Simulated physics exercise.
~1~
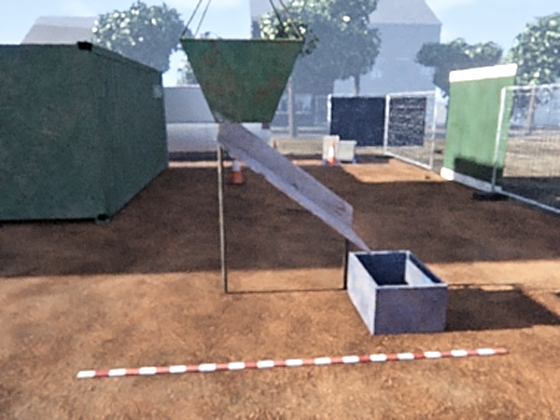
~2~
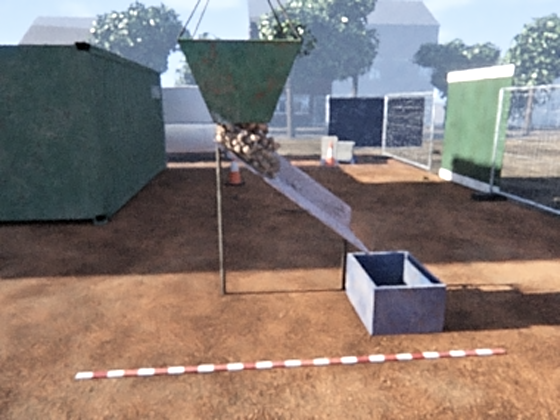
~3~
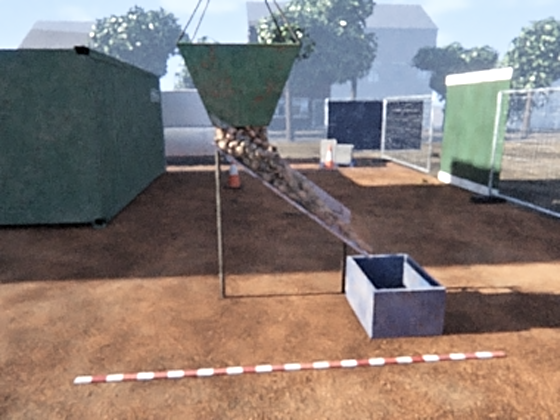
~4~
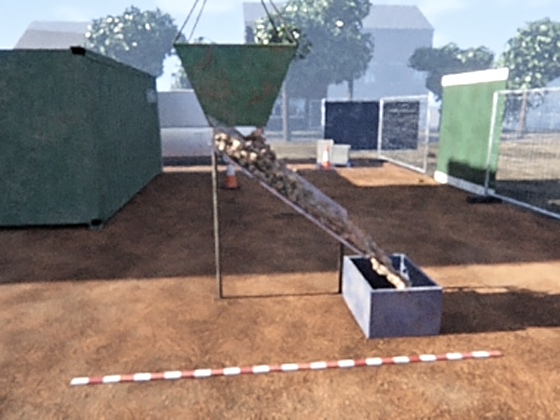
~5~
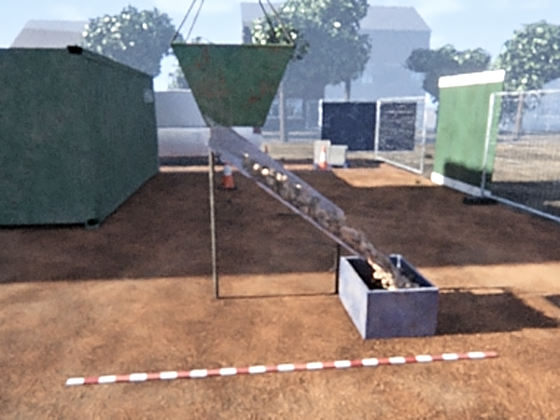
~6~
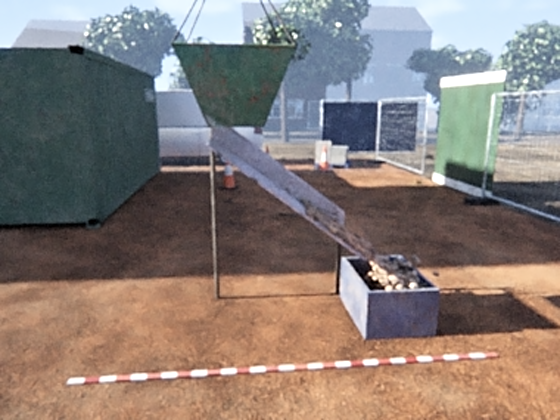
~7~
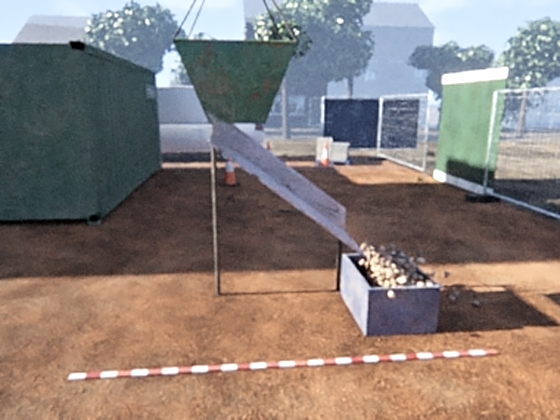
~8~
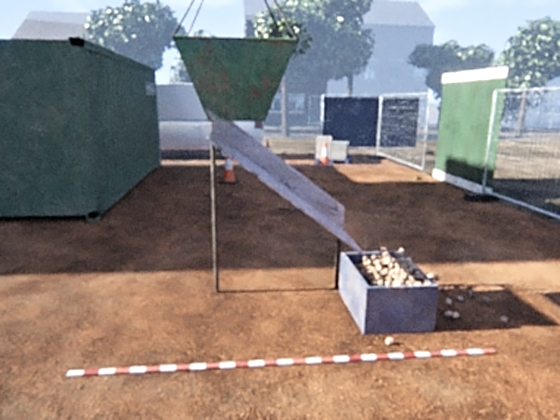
In a yard of reddish-brown dirt, a rusty green hopper hangs above a sloping steel chute that leads down to a grey, open-topped bin, with a red and white striped pole lying on the ground in front. Pale and brown stones drop from the bottom of the hopper onto the top of the chute. They slide down to the right in a long stream and begin tumbling into the bin. The hopper empties, then the chute clears as the last stones pile up in the bin. Nearly all end heaped inside it, while a few lie scattered on the dirt beside it.
